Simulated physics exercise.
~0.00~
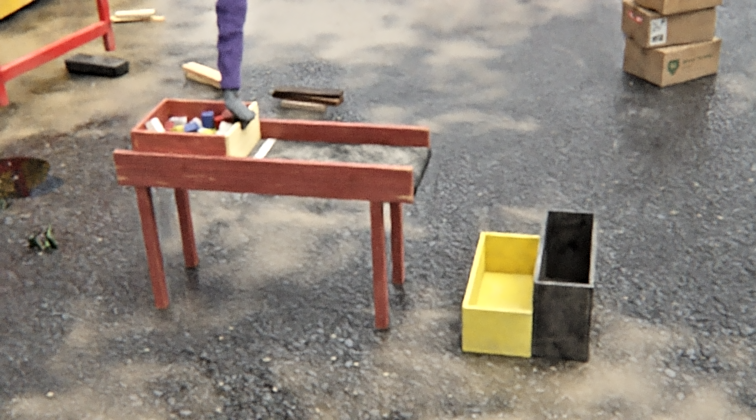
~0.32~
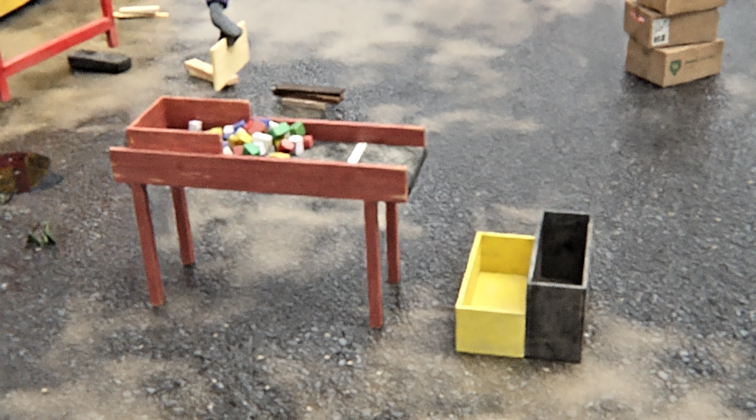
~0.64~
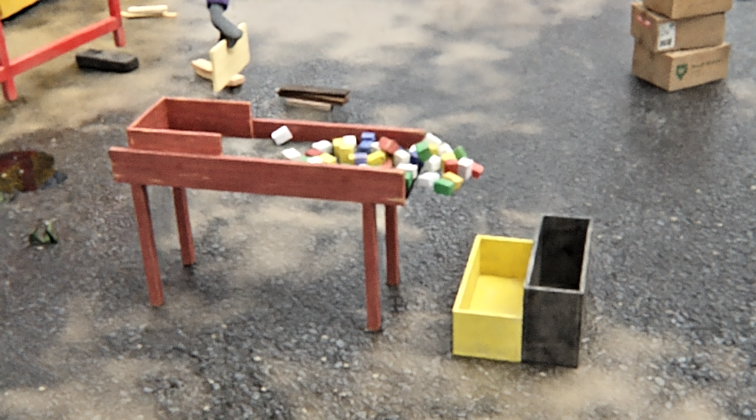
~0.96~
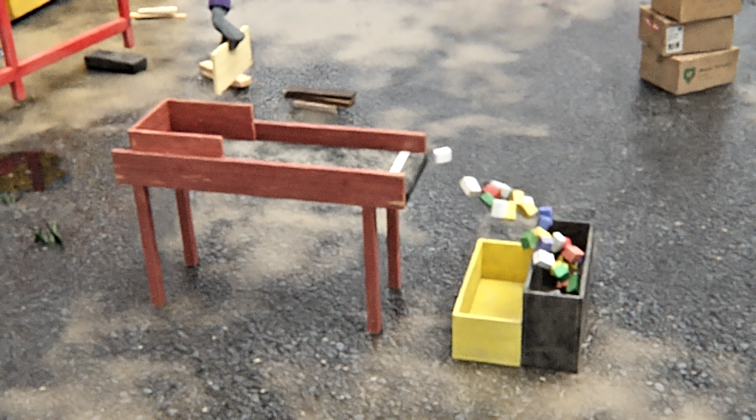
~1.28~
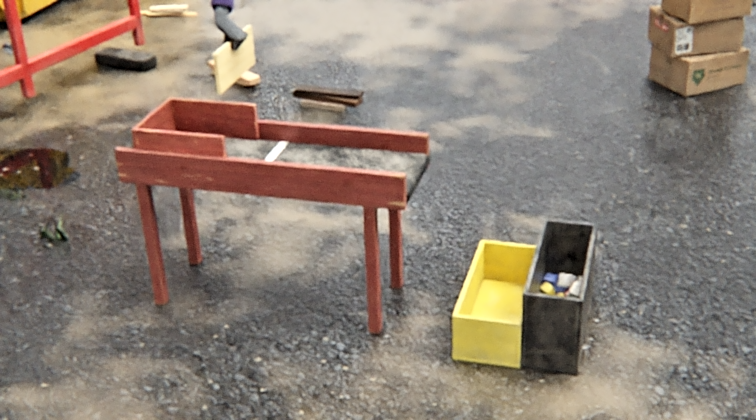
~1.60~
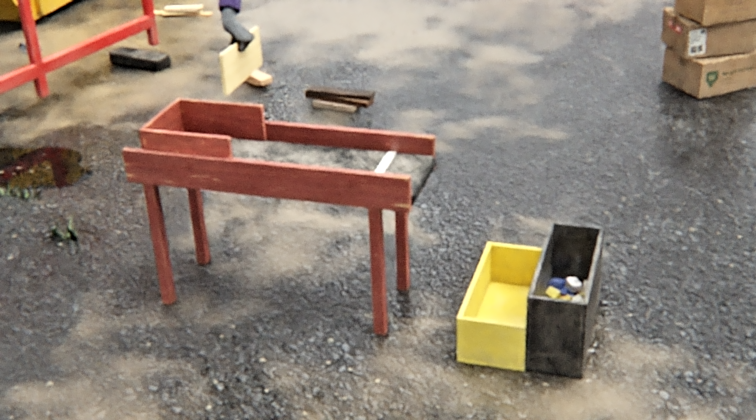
On a damp patch of asphalt stands a red wooden table with a pen of colourful toy bricks at its left end, and a yellow tub and a taller black tote sit on the ground to the right. A dark mechanical arm lifts the pen's pale wooden gate up and away, and the bricks begin riding rightward on the grey belt in a loose cluster. They reach the end and spill off in a stream, arcing over the yellow tub and dropping into the black tote. The belt runs on empty, its white stripe still passing, with the bricks resting in the black tote and the yellow tub empty.
